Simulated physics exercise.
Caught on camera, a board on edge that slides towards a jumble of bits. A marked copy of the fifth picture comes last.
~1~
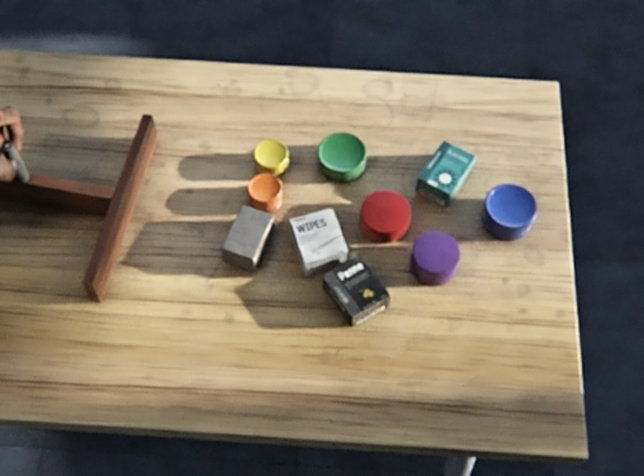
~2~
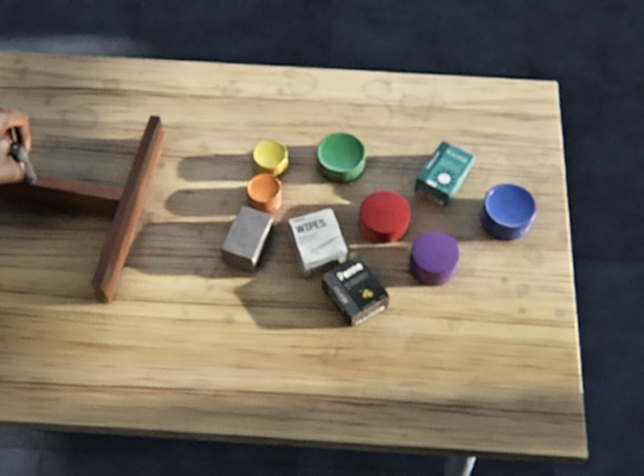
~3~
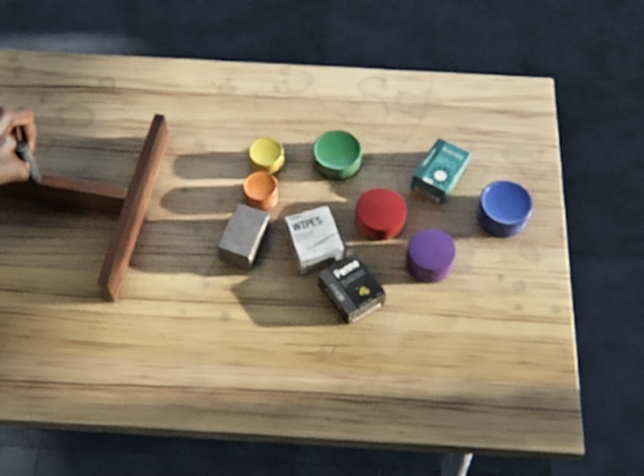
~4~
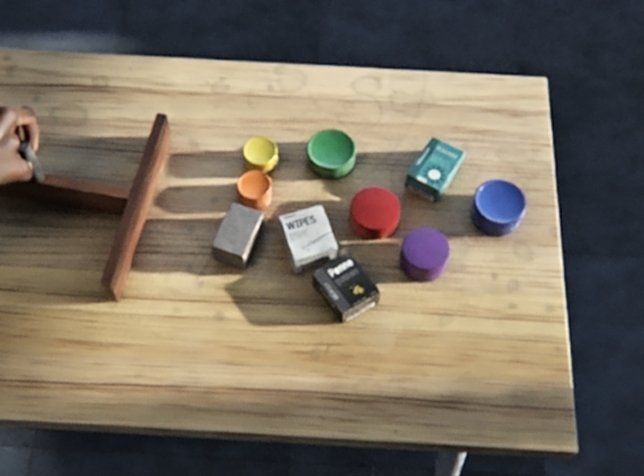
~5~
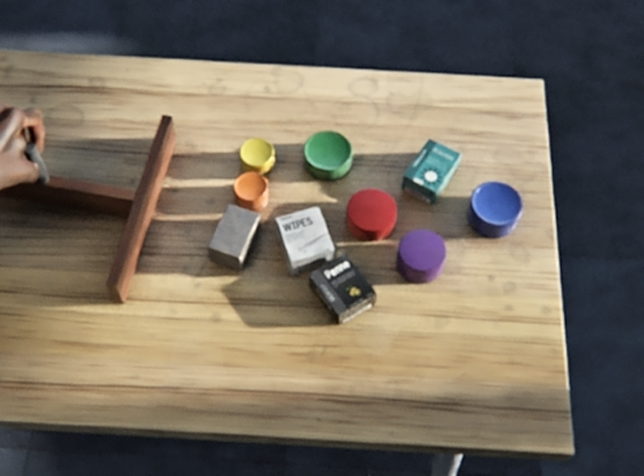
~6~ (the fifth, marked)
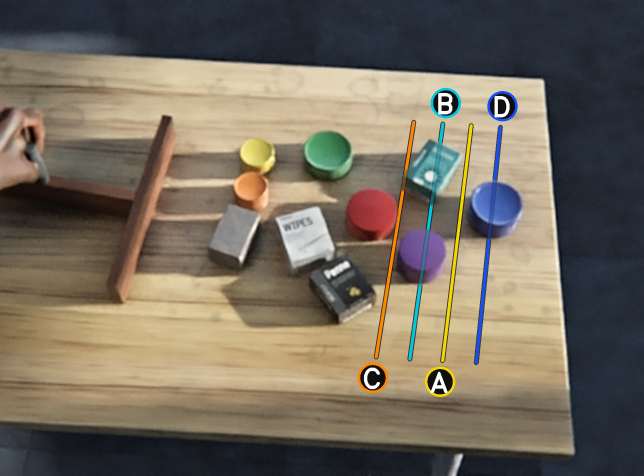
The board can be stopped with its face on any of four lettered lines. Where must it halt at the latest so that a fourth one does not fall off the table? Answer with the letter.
D.
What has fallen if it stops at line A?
The blue tub goes over.
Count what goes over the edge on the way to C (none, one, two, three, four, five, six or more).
By then, none.
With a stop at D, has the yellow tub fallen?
No.
On the marked copy, A at (458, 235); B at (428, 233); C at (396, 231); D at (489, 237).
Following D. Soon after the start, board (265, 203); green tub (340, 156); black box (350, 294).
Later, board (391, 210); blue tub (503, 210); purple tin (494, 267).
In the end, board (491, 215); purple tin over the edge; blue tub over the edge; three fallen.
As for the rest, A is within the limit but short; B is within the limit but short; C is within the limit but short.
